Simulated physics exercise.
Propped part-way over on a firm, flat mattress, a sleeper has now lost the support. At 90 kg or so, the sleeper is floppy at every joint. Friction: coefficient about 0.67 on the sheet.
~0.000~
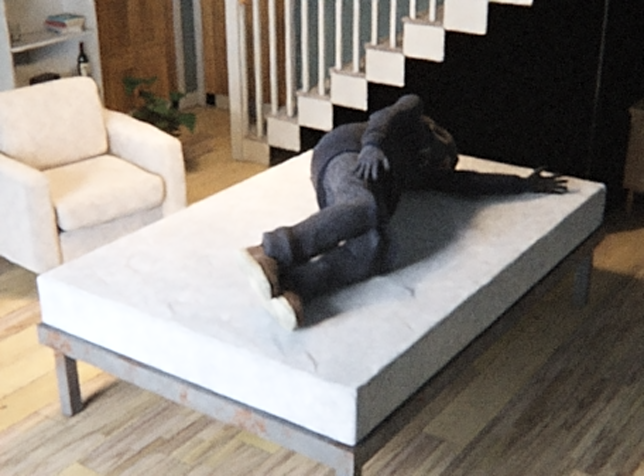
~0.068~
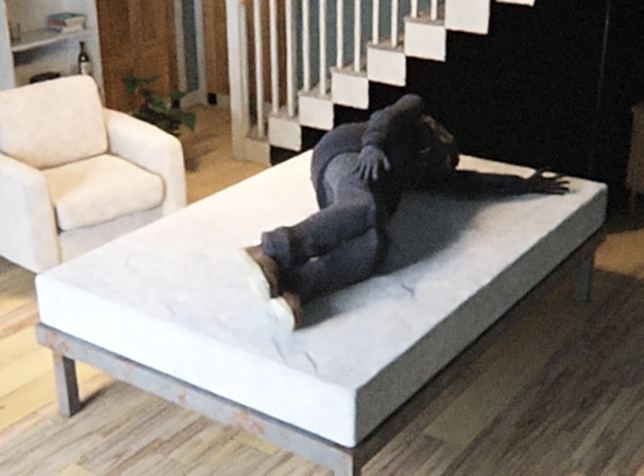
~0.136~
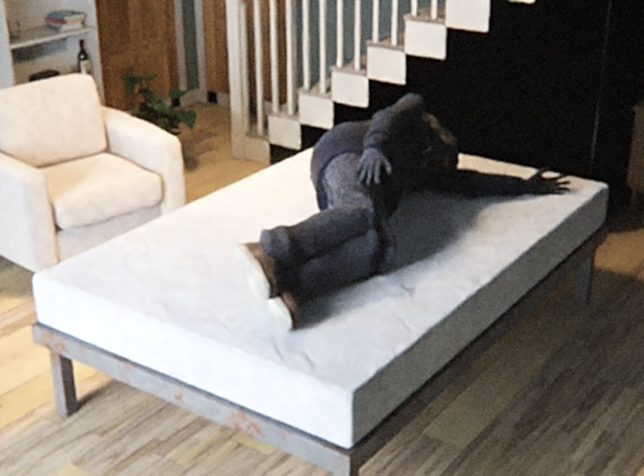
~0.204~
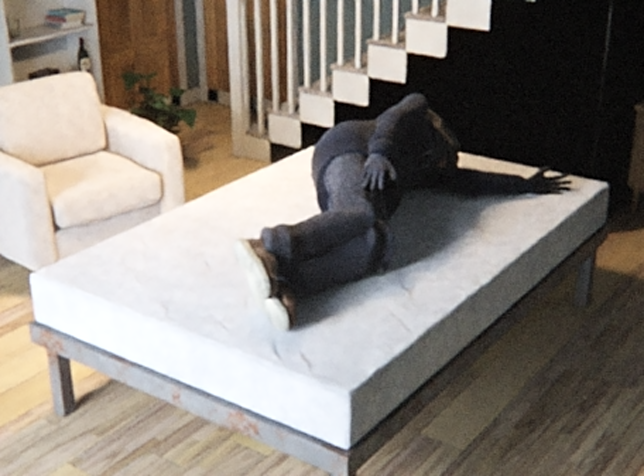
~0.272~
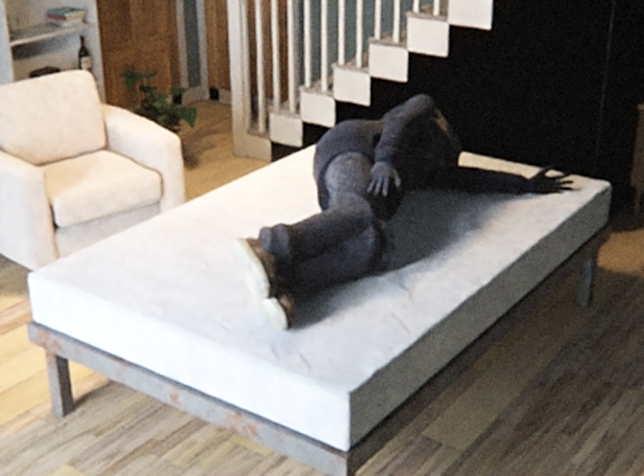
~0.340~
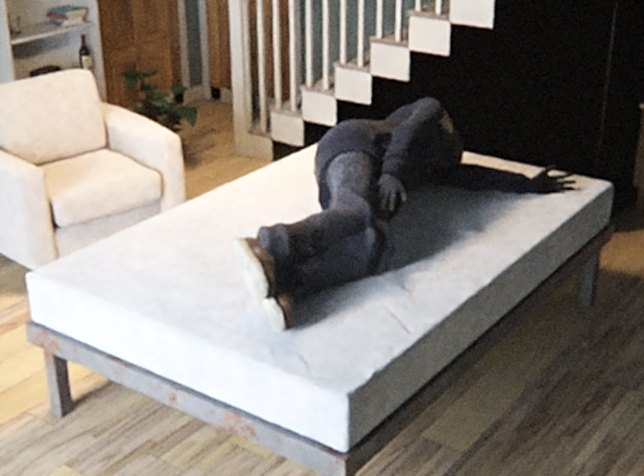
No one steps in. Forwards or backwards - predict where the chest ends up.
Forwards.
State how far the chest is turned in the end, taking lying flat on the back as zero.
The chest finishes turned some 160° from lying flat on its back.
After 0.54 s the chest is turned 130° from lying flat on the back, near (420, 150) in the last picture's view.
After 0.94 s the chest is turned 145° from lying flat on the back, near (424, 152) in the last picture's view.
After 1.54 s the chest is turned 150° from lying flat on the back, near (430, 154) in the last picture's view.
At rest, 3.5 s, chest rolls forwards.
